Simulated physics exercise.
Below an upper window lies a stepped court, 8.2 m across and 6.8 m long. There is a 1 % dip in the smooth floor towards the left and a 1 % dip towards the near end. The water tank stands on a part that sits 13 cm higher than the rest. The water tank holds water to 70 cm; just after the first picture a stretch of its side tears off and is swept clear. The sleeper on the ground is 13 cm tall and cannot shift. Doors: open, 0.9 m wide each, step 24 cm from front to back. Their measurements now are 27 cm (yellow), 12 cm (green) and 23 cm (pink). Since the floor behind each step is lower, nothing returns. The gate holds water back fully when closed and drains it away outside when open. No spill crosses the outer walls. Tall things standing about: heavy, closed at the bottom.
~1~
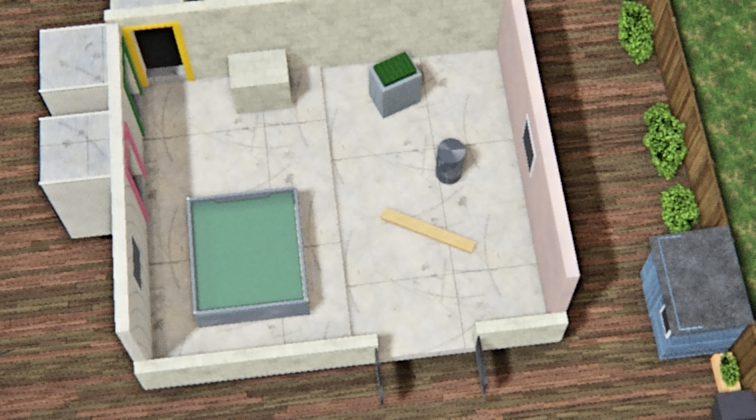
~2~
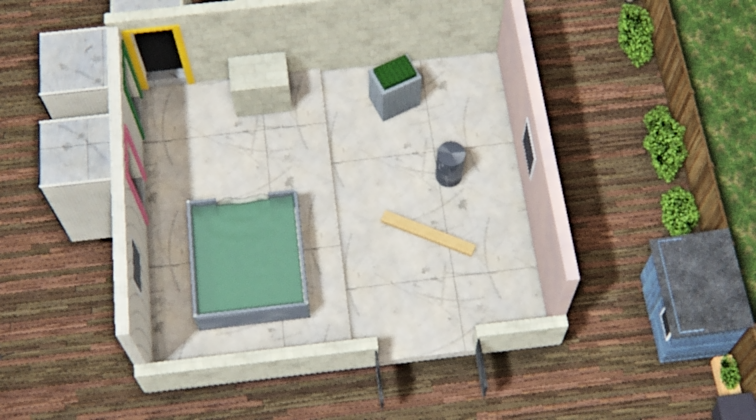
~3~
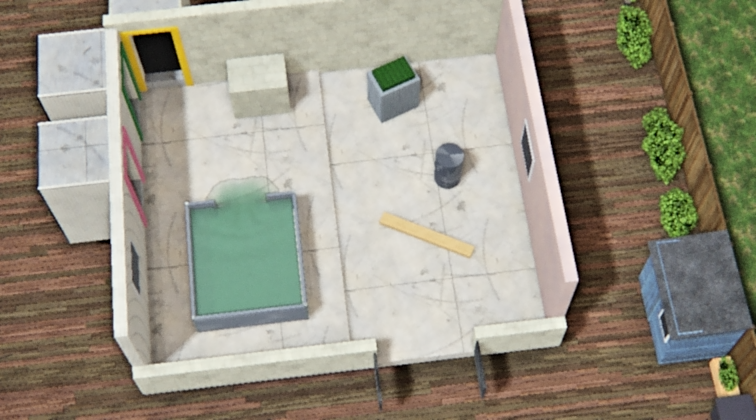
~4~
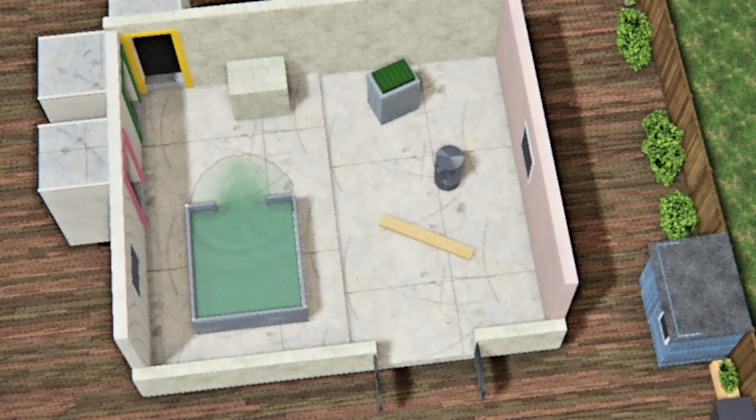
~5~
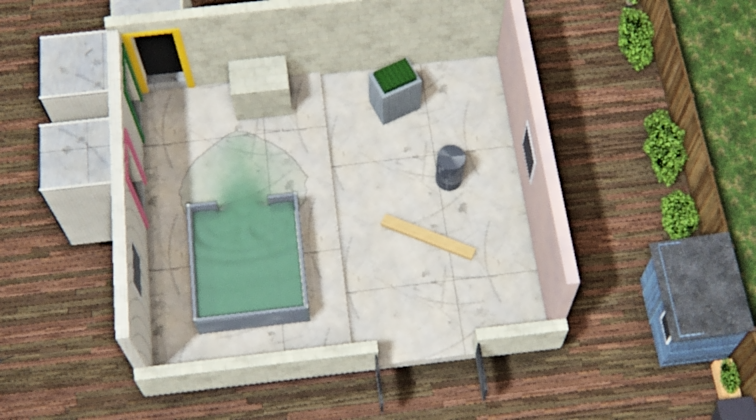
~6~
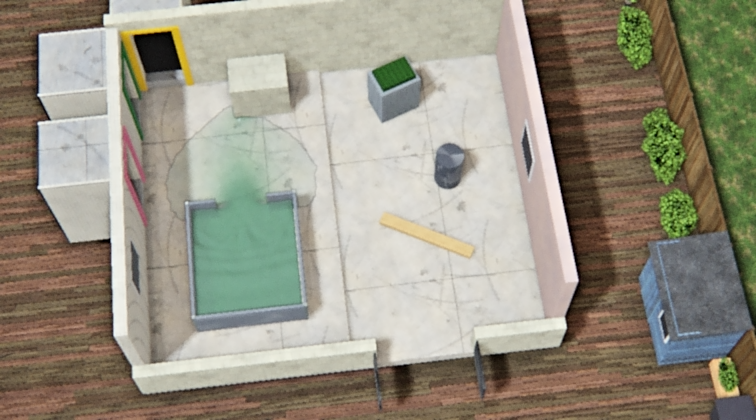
A roofless walled court with a pale, cracked stone floor, set among brown boards, is seen from high above through a steady view. A green-filled tank with grey walls stands at the left, a pale block and yellow-framed doorway behind it, with a dark cylinder, yellow plank and green-topped box to the right. The tank's far side opens, and thin greenish water pours out, fanning across the floor behind it.
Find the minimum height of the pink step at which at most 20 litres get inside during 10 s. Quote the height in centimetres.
The minimum is about 7 cm.
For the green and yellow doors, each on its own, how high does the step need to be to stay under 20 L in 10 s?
About 25 cm at green and about 28 cm at yellow.
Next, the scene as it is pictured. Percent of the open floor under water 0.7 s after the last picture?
I'd estimate about 20 percent.
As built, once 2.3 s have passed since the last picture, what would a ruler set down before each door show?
Door by door in cm - yellow 31, green 28, pink 3.
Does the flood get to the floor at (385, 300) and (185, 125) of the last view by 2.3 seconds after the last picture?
In turn: Not reached, flooded.
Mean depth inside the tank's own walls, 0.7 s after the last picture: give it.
It averages close to 53 centimetres.
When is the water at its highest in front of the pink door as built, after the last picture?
Peak time: Around 4.5 s.
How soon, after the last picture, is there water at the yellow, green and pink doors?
Times: Yellow 0.6 s, green 0.7 s, pink 0.5 s.
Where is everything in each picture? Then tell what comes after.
The water tank at (247, 250) is whole and still, 70 cm deep; the pink door at (137, 177) is dry, in the first frame.
The gap is on the far side, the front 0.3 m out at a hidden place; the back of the water tank holds 70 cm, in the second frame.
The gap is on the far side, the front 0.8 m out at (226, 183); the back of the water tank holds 70 cm, in the third frame.
The gap is on the far side, the front 1.4 m out at (227, 160); the back of the water tank holds 70 cm, in the fourth frame.
The gap is on the far side, the front 2.0 m out at (235, 135); the back of the water tank holds 70 cm, in the fifth frame.
Water pours out on the far side and has run 2.6 m, to (229, 110); about 5 cm deep outside, 70 cm at the back; 0.7 m in a straight line remain to the pink door at (135, 181), in the sixth frame.
Then, 0.7 s after the last picture water covers 20 % of the floor, deepest (38 cm) near (245, 205); 3 cm at the pink door, 0 litres in over its 23 cm step.
Then, 2.3 s after the last picture water covers 35 % of the floor, deepest (36 cm) near (140, 94); 3 cm at the pink door, 0 litres in over its 23 cm step.
Then, 9.3 s after the last picture water covers 85 % of the floor, deepest (18 cm) near (152, 376); 9 cm at the pink door, 0 litres in over its 23 cm step.
At the pink door as built, the water peaked near 12 cm, 4.7 s after the last picture.
With a step of 5.5 cm, 33 litres would have come in within the 10 s; with 7.5 cm, 14 litres. So under 20 litres takes about 7 cm.
